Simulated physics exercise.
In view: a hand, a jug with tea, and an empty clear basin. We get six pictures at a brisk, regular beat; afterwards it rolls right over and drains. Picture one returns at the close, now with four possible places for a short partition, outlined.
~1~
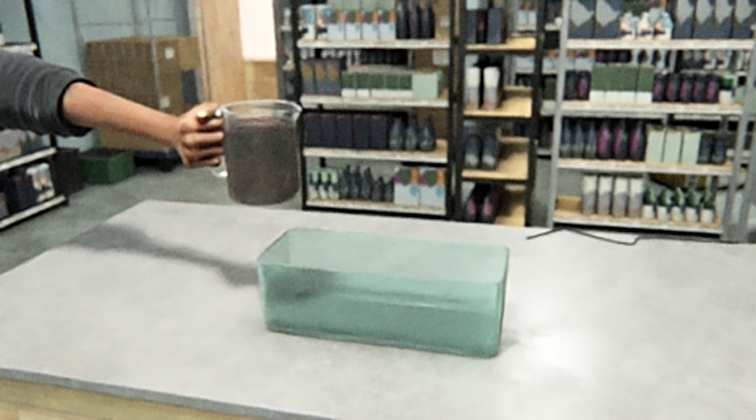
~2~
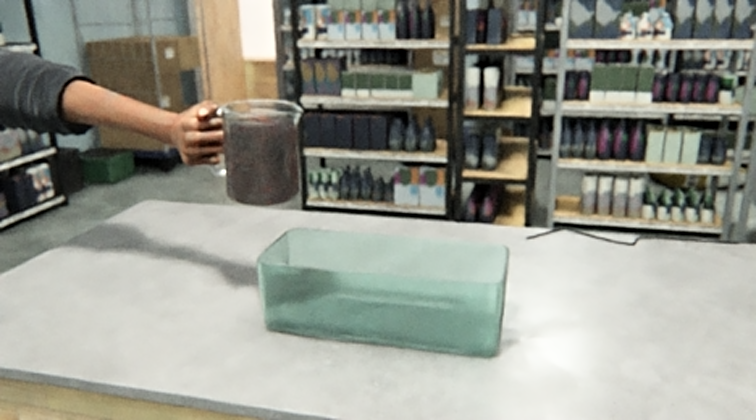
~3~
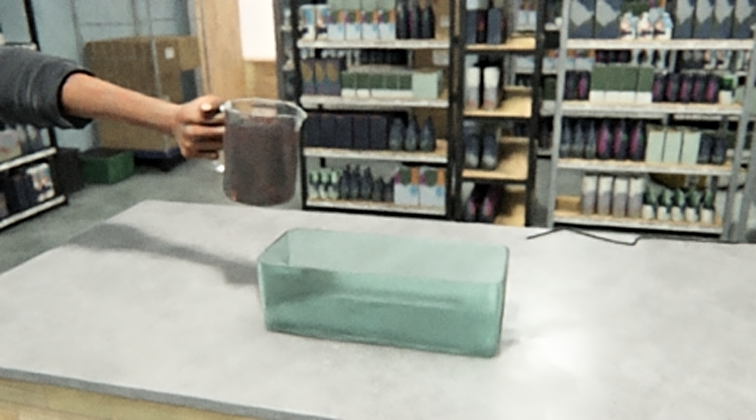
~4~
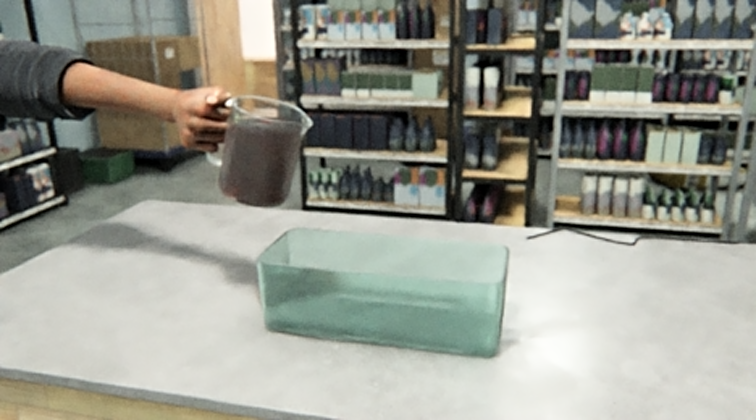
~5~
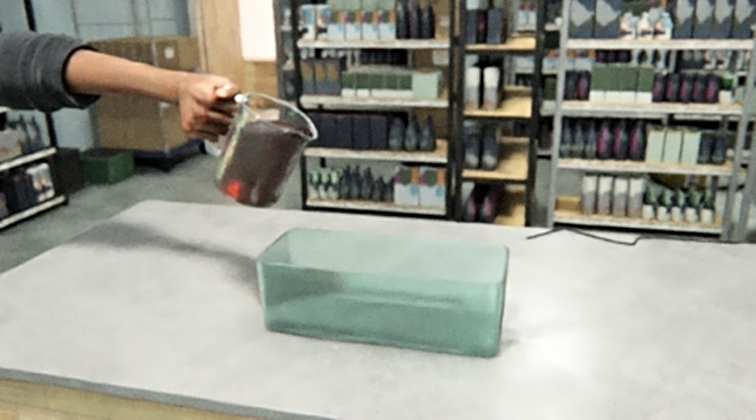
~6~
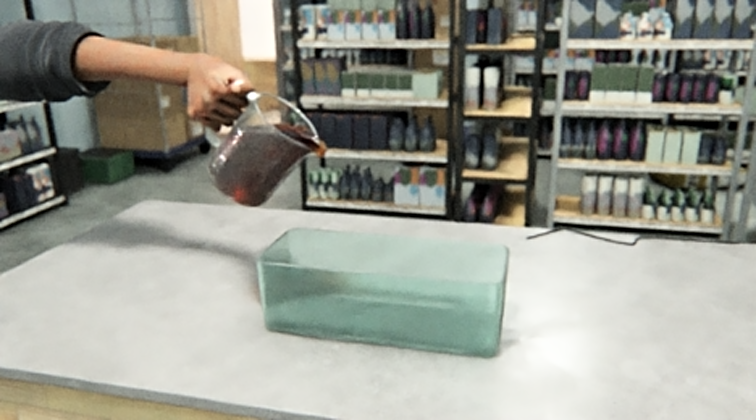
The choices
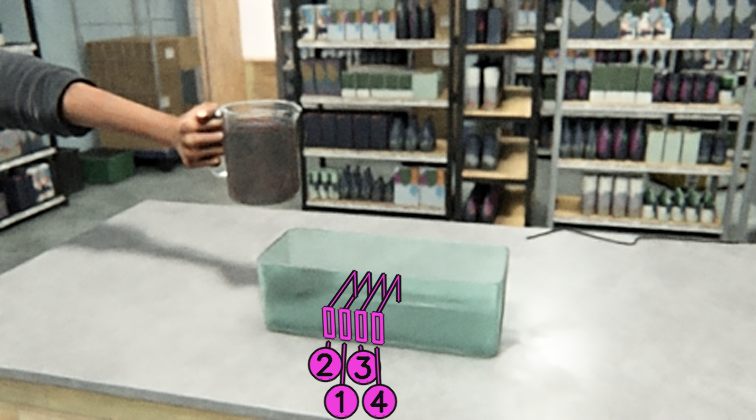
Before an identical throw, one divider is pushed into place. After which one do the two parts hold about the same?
1 works best here.
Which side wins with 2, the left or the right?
The right side.
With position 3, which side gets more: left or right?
More ends on the left.
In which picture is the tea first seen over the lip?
Picture 6.
In magenta, 1 at (344, 344); 2 at (328, 342); 3 at (360, 346); 4 at (376, 348).
With 1, about 51 % ends left of the wall and 47 % right of it.
With 2, about 23 % ends left of the wall and 76 % right of it.
With 3, about 76 % ends left of the wall and 16 % right of it; 8 % is lost outside.
With 4, about 87 % ends left of the wall and 6 % right of it; 6 % is lost outside.
